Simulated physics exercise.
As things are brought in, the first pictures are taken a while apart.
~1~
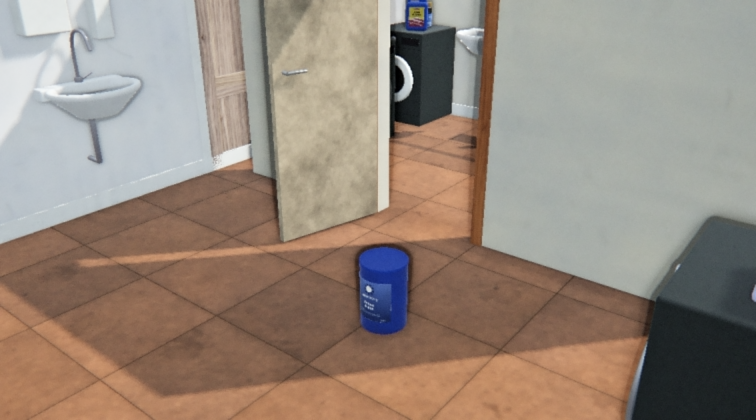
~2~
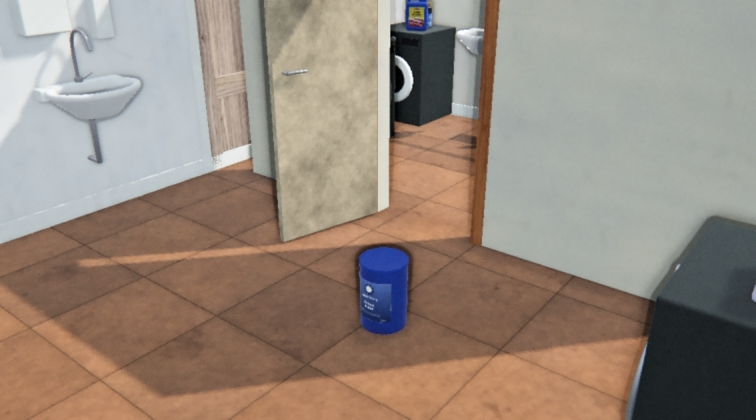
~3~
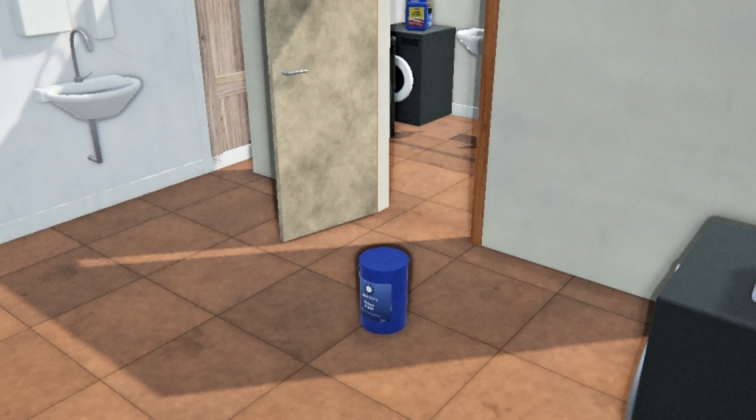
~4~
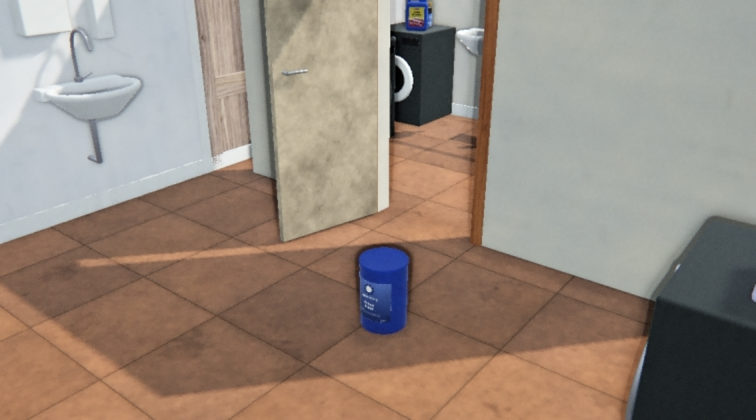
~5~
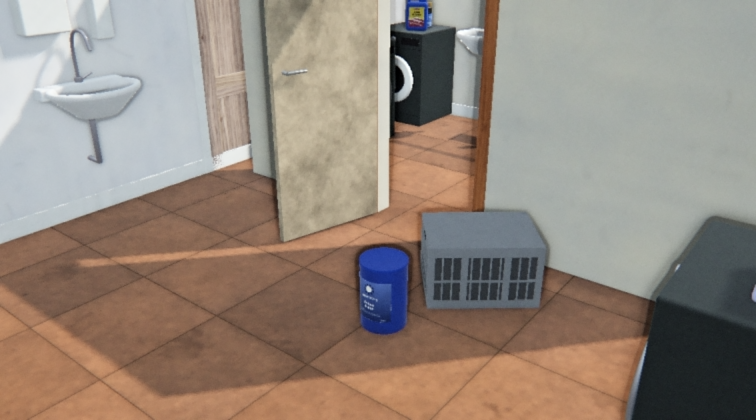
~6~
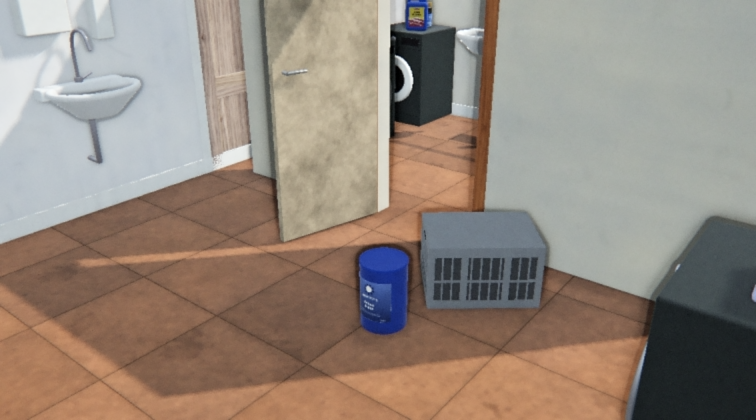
A grey chest with dark slotted panels appears abruptly on the floor beside a blue pail, with nobody seen bringing it in, and it then stays still. The view, steady and slightly elevated, looks across a sunlit room with brown tiles, a white sink at left and a black unit at right. Behind the motionless pail, a mottled beige door stands wide open, showing a black washing machine beyond.
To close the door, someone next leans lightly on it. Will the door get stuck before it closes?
No, the attempt is going to work.
Then, 0.60 s after the last picture, door at 83°.
Then, 1.10 s after the last picture, door at 51°.
Then, 1.60 s after the last picture, door at 18°.
At rest, door at 0°; both in place. Seen from the same camera at the end, grey chest near (479, 258).
